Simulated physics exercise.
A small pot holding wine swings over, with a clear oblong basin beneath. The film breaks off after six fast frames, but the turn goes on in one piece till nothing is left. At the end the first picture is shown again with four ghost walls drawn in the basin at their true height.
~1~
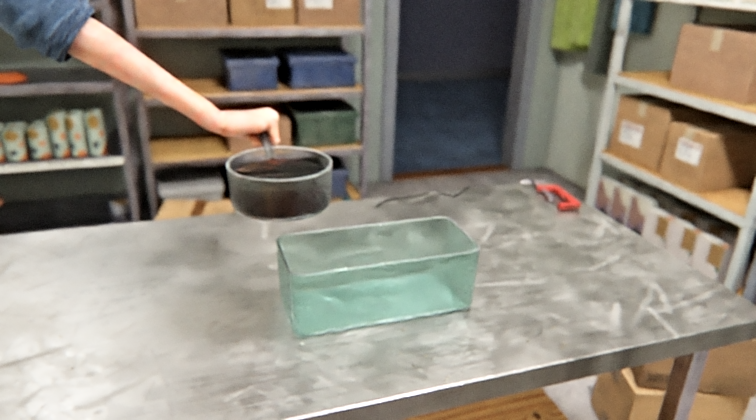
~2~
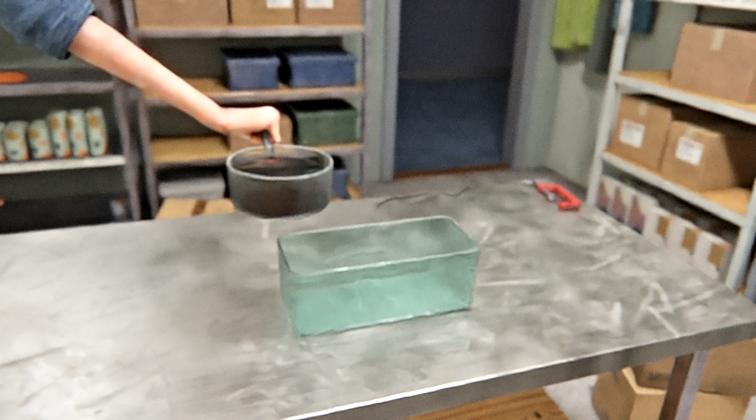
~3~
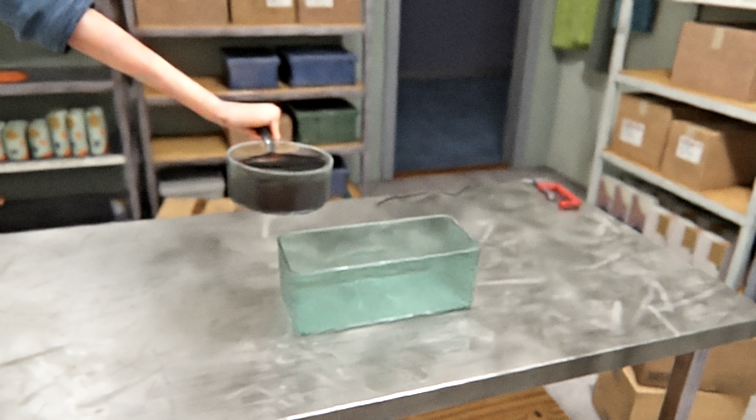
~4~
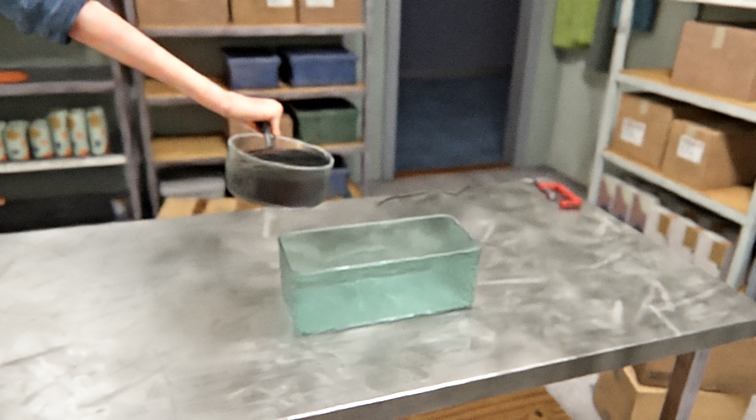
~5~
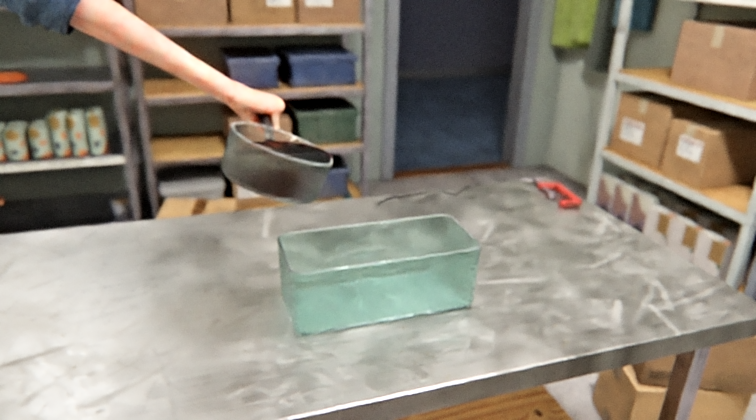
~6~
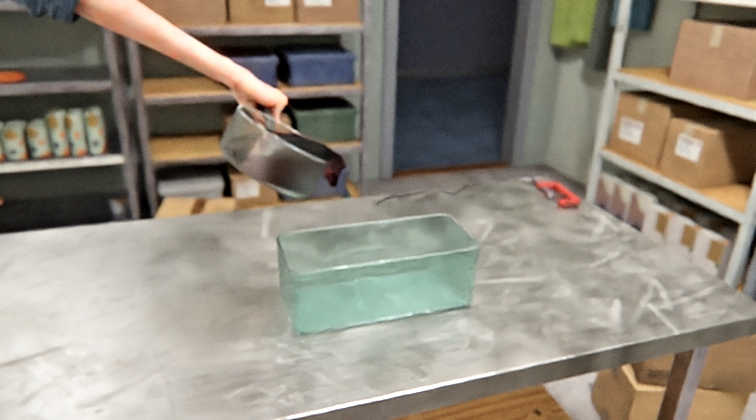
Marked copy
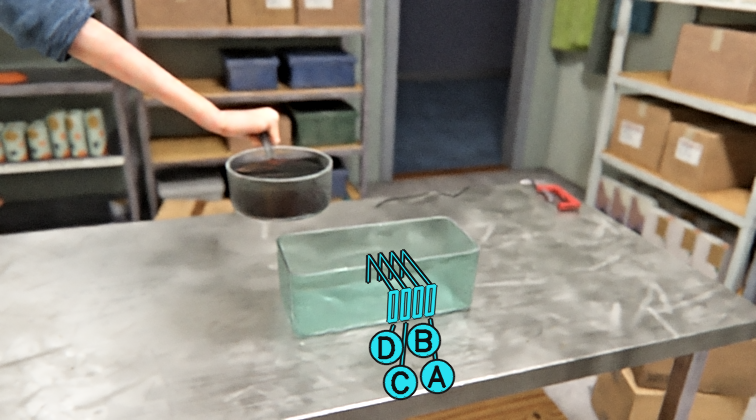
A hand tilting a small pot of dark wine to the right above a clear oblong basin, wine just coming over the lip.
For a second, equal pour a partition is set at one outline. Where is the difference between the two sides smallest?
The answer is position C.
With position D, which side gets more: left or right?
The right side.
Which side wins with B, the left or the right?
The left one.
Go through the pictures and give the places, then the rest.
The first picture shows upright, lip at (328, 158); basin from (292, 335) to (470, 305); nothing has left yet.
The second picture shows upright, lip at (329, 158); nothing has left yet.
The third picture shows tipped about 6°, lip at (329, 157); nothing has left yet.
The fourth picture shows tipped about 12°, lip at (330, 156); nothing has left yet.
The fifth picture shows tipped about 21°, lip at (329, 156); wine is over the lip, down to (329, 156).
The sixth picture shows tipped about 32°, lip at (328, 156); wine is over the lip, down to (331, 182).
In cyan, A at (430, 319); B at (418, 321); C at (405, 323); D at (393, 325).
Choosing A, about 95 % ends left of the wall and 2 % right of it; 3 % is lost outside.
Choosing B, about 80 % ends left of the wall and 18 % right of it.
Choosing C, about 45 % ends left of the wall and 53 % right of it.
Choosing D, about 17 % ends left of the wall and 82 % right of it.
